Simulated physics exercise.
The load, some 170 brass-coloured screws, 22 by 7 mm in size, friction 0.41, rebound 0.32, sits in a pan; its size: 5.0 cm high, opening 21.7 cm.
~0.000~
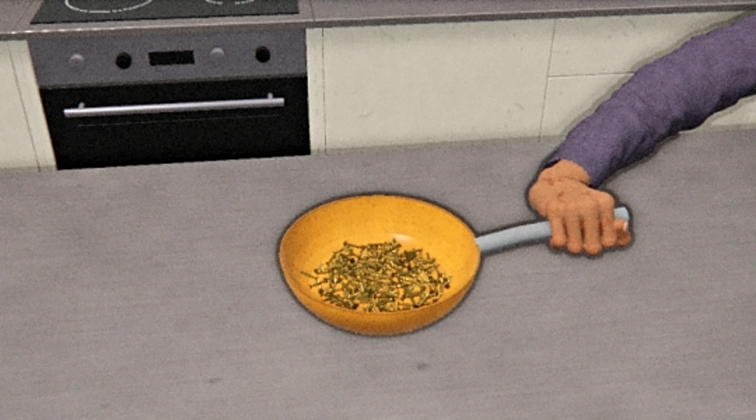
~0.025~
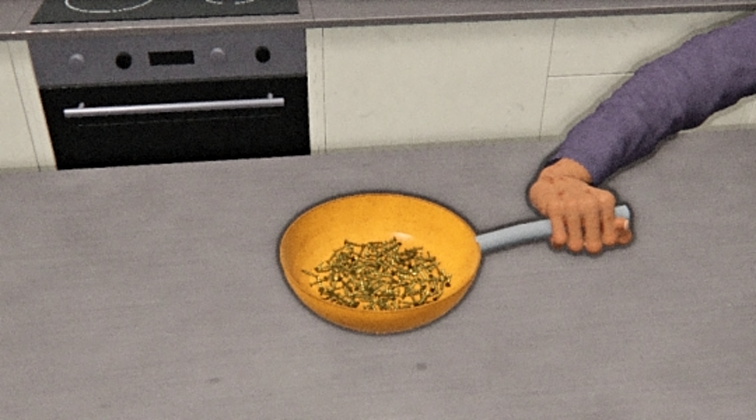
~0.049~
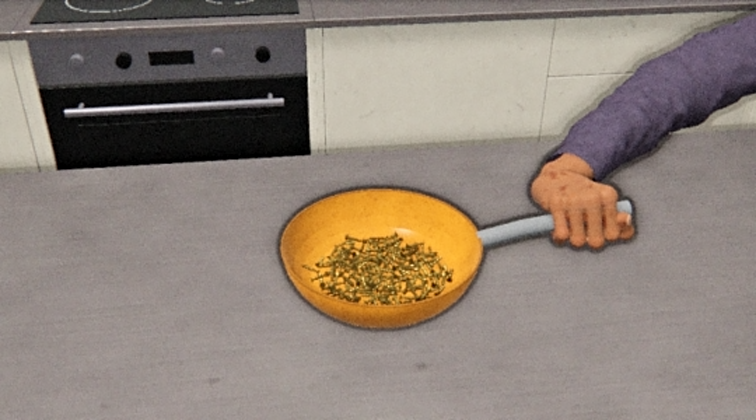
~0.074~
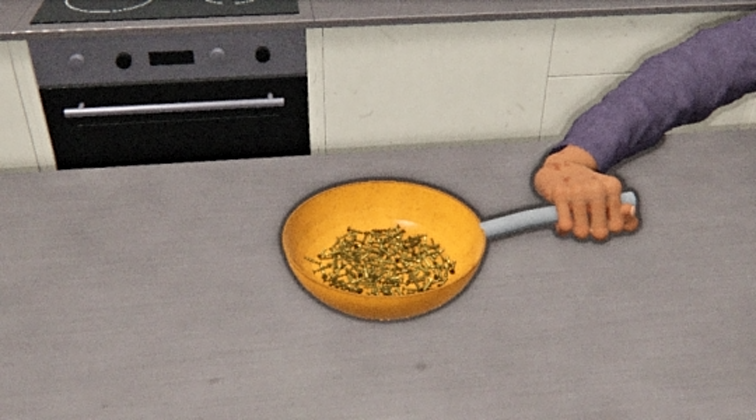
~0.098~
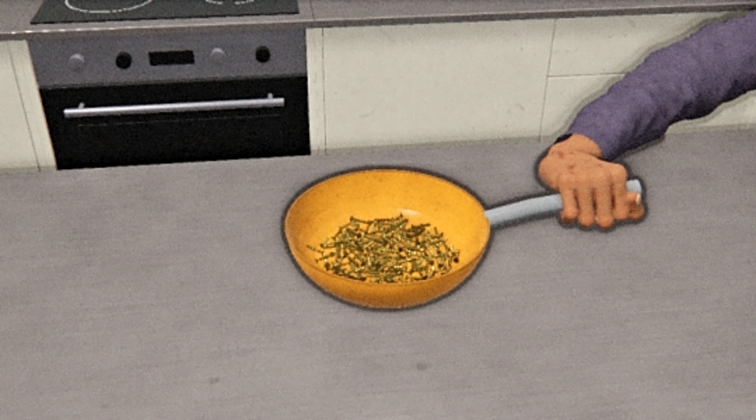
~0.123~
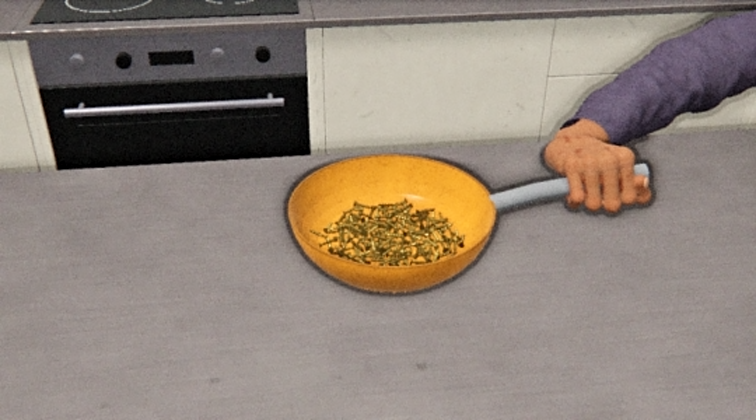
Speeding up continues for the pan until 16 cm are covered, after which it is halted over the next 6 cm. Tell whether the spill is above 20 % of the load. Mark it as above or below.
Marked: Below.
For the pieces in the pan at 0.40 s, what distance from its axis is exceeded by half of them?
Roughly 6.5 cm.
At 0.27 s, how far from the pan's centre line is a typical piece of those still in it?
Distance: Roughly 5.0 cm.
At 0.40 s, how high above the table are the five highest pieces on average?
They're roughly 32 cm up.
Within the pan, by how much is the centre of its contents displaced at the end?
5.0 cm or so.
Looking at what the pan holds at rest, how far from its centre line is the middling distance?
Roughly 6.5 cm.
Then, at 0.27 s, pan 100 %; middle of the pieces not yet landed near (438, 88).
After 0.40 s, pan 95 %, in the air 5 %; middle of the pieces not yet landed near (484, 57).
Then, at 0.51 s, pan 90 %, in the air 10 %; middle of the pieces not yet landed near (491, 98).
After 0.62 s, pan 90 %, fallen right of where it stops 5 %, in the air 5 %; middle of the pieces not yet landed near (484, 106).
At rest (1.0 s), pan 90 %, fallen right of where it stops 10 %.
